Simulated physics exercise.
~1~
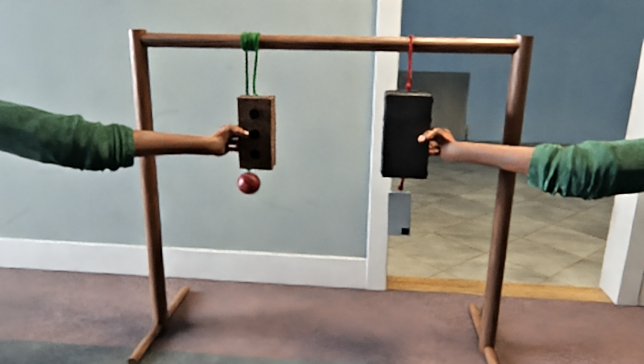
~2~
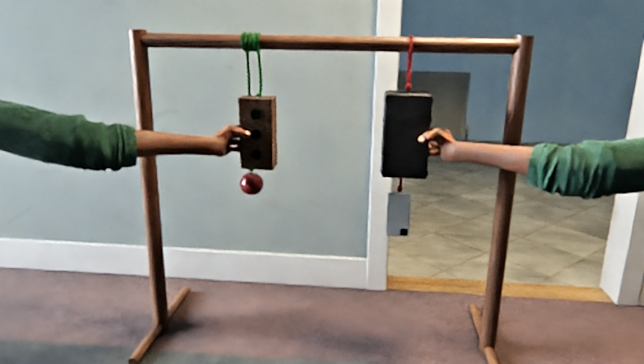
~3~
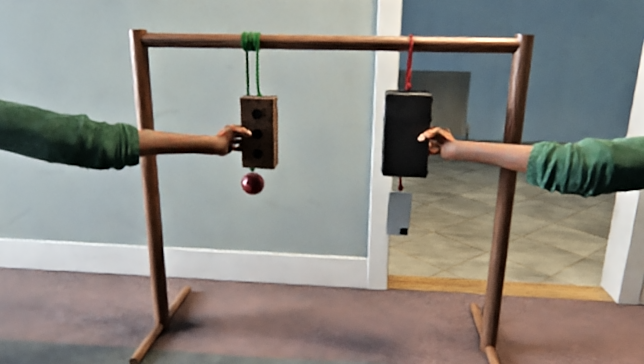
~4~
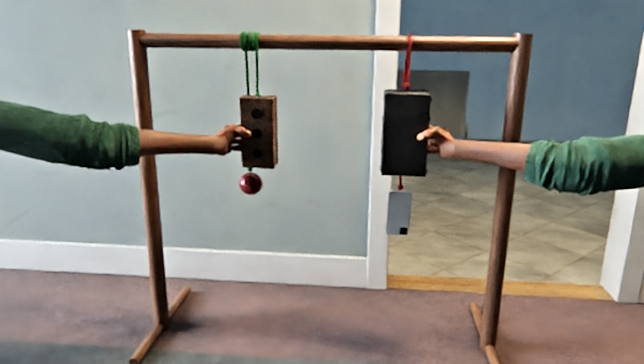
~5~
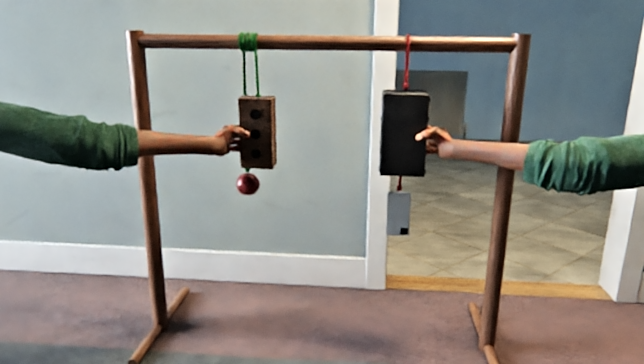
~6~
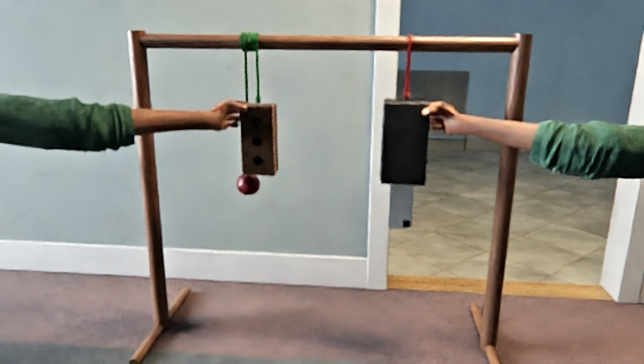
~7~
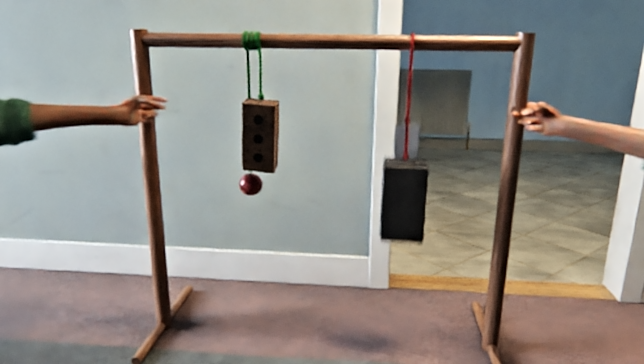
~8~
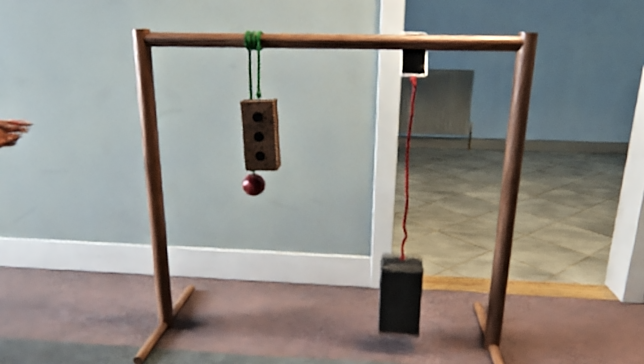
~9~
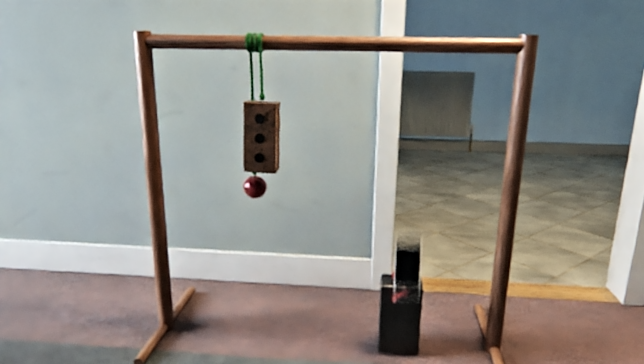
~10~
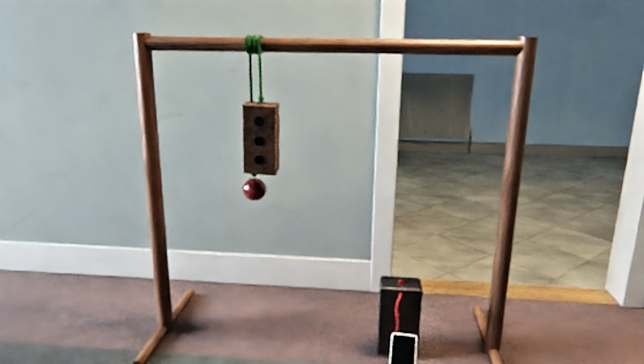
Two hands in green sleeves reach in from left and right, steadying a brown brick and a black case hung from a wooden rail, seen from the front by a slightly swaying camera in a room with a pale wall and an open doorway. A red apple dangles below the brick on its green cord, and a phone hangs below the case on a red one. The hands let go and withdraw. The brick stays up, but the case drops, drawing the phone up to the rail. The cord slips free, and case and phone end on the floor.
